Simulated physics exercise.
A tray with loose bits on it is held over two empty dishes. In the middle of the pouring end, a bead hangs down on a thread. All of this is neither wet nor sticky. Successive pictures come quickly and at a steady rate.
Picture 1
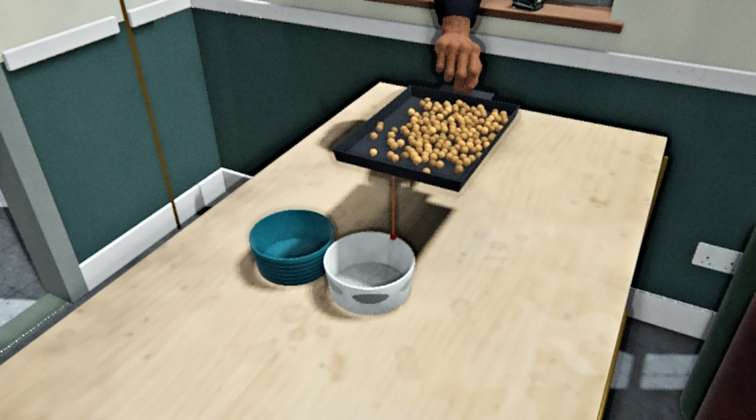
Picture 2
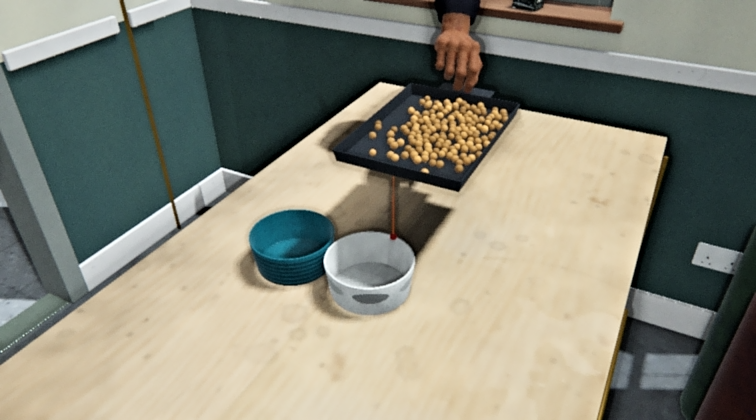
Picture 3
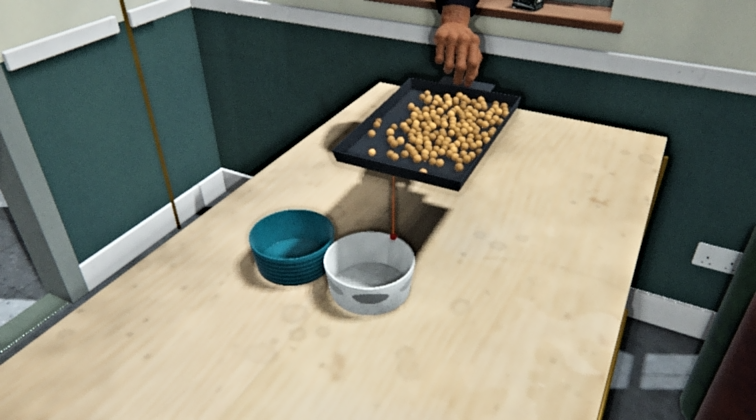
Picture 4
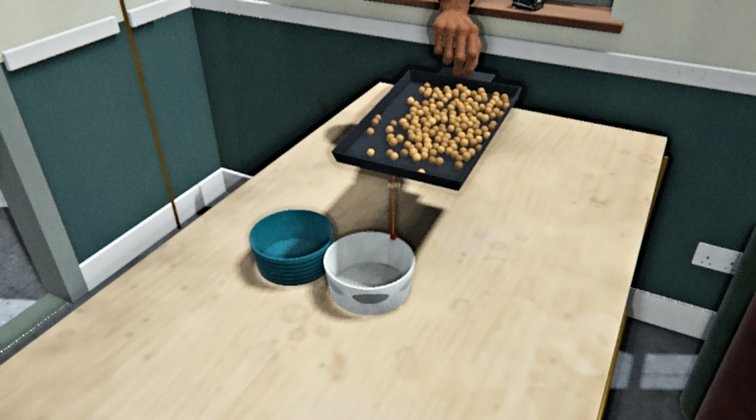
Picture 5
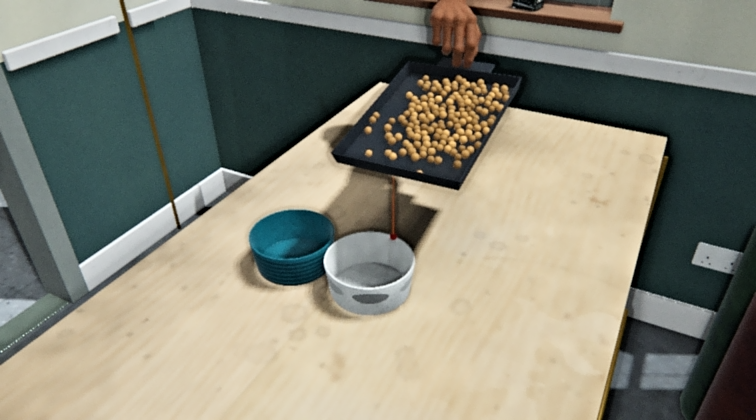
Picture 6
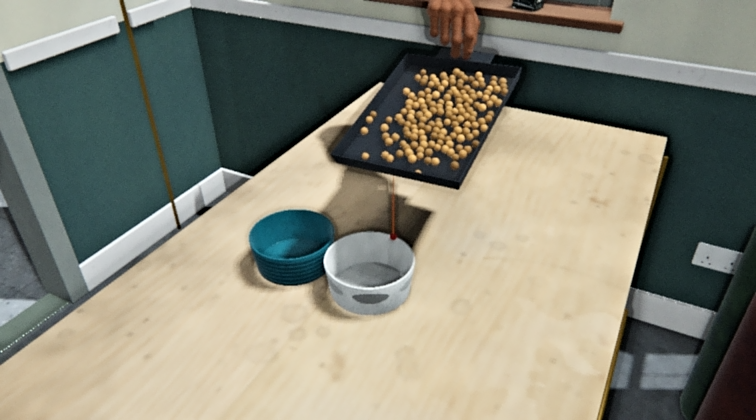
A hand at the far end of a dark tray of round wooden beads gradually raised that end, tilting the tray toward the teal and white dishes on the table, and the beads shifted slightly.
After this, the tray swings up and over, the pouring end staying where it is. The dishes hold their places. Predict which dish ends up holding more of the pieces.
More will pour into the dish on the right side.
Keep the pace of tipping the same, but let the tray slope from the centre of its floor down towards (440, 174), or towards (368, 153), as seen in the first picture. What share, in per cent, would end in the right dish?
First heading roughly 10 %, second roughly 20 %.
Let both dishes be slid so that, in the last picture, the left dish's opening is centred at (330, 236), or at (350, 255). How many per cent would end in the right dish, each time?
30 % and 10 %.
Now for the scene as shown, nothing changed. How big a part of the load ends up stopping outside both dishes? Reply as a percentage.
Share: Approx. 10 %.
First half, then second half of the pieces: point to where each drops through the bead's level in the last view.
The opening part goes through (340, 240); what follows goes through (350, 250).
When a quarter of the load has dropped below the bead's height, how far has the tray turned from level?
I'd say it is tilted about 85°.
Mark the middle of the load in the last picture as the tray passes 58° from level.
Near the pixel (383, 155).
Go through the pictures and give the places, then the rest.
Corners of the pouring end at (336, 149) and (459, 180), level; middle of the load at (444, 130), round wooden beads; left dish at (268, 269); right dish at (348, 298); bead on its thread at (393, 237), in the first picture.
Corners of the pouring end at (336, 149) and (459, 180), level; middle of the load at (444, 128), in the second picture.
Corners of the pouring end at (336, 150) and (459, 179), tipped barely, lowest at the left corner; middle of the load at (444, 125), in the third picture.
Corners of the pouring end at (335, 151) and (459, 179), tipped a little, lowest at the left corner; middle of the load at (444, 120), in the fourth picture.
Corners of the pouring end at (335, 152) and (458, 179), tipped a little, lowest at the left corner; middle of the load at (443, 115), in the fifth picture.
Corners of the pouring end at (334, 153) and (457, 179), tipped clearly, lowest at the left corner; middle of the load at (440, 112), all on the move; left dish at (268, 269); right dish at (348, 298), in the sixth picture.
Soon, tray tipped steeply; nearly all on the tray; a stray few in the right dish; a stray few in the left dish; a stray few in the air.
A while on, tray tipped right over; a small part on the tray; about a third in the right dish; about a quarter in the left dish; a stray few outside both; about a quarter in the air.
Towards the end, tray tipped past a quarter turn; about two thirds in the right dish; about a quarter in the left dish; a small part outside both.
Finally, tray tipped past a quarter turn; about two thirds in the right dish; about a quarter in the left dish; a small part outside both.
